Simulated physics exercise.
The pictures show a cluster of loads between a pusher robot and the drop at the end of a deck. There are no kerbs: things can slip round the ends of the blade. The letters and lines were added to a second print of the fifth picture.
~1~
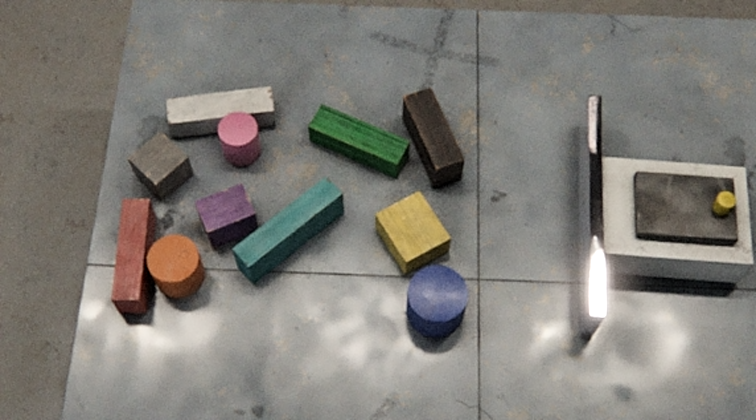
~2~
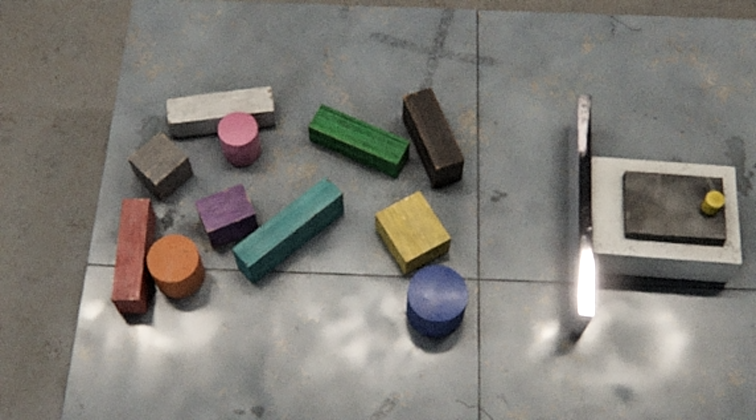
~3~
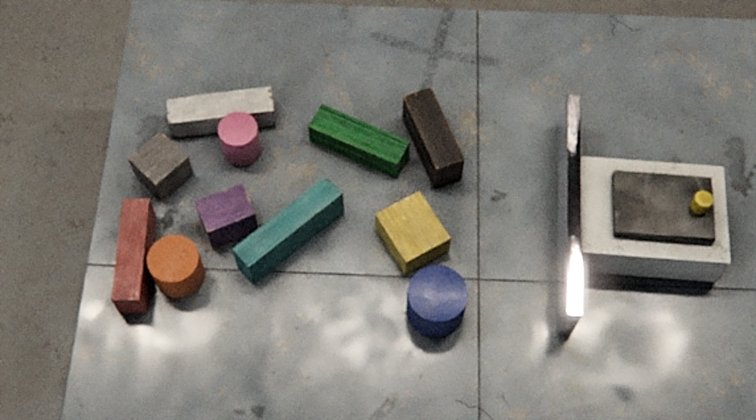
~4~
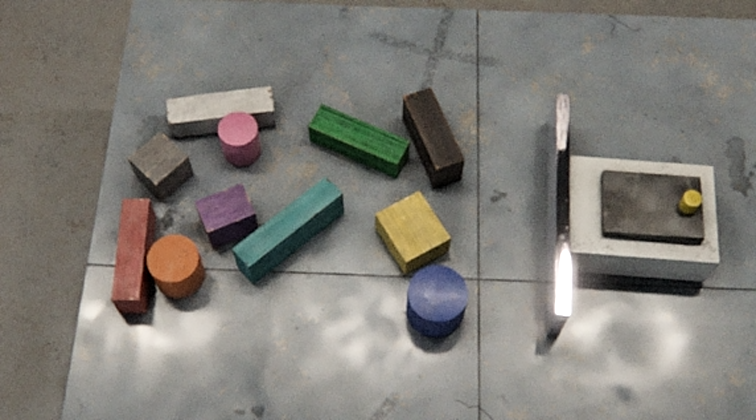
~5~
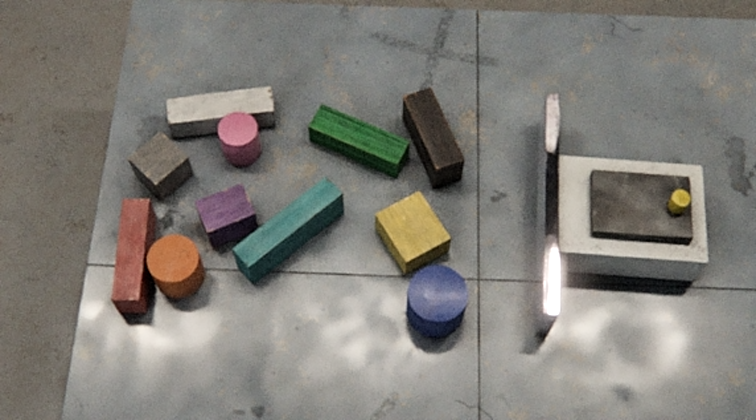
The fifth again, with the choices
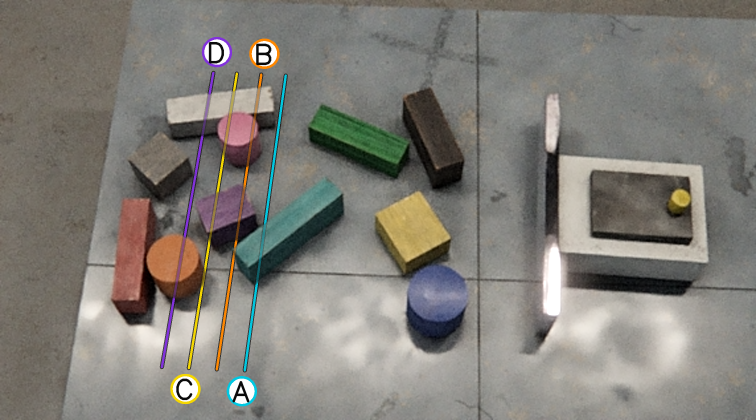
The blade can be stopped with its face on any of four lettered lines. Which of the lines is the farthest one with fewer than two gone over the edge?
It can go as far as C.
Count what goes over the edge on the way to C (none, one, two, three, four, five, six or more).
By then, one.
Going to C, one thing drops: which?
It is the red bar.
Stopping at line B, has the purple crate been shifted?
Yes.
On the marked copy, A at (267, 213); B at (241, 212); C at (214, 211); D at (189, 210).
Following C. Soon after the start, robot (511, 199); blue canister (386, 299); black bar (411, 137).
Later, robot (389, 195); white bar (204, 99); purple crate (197, 210).
In the end, robot (293, 191); red bar over the edge; orange canister (93, 262); one fallen.
As for the rest, A is within the limit but short; B is within the limit but short; D drops four.
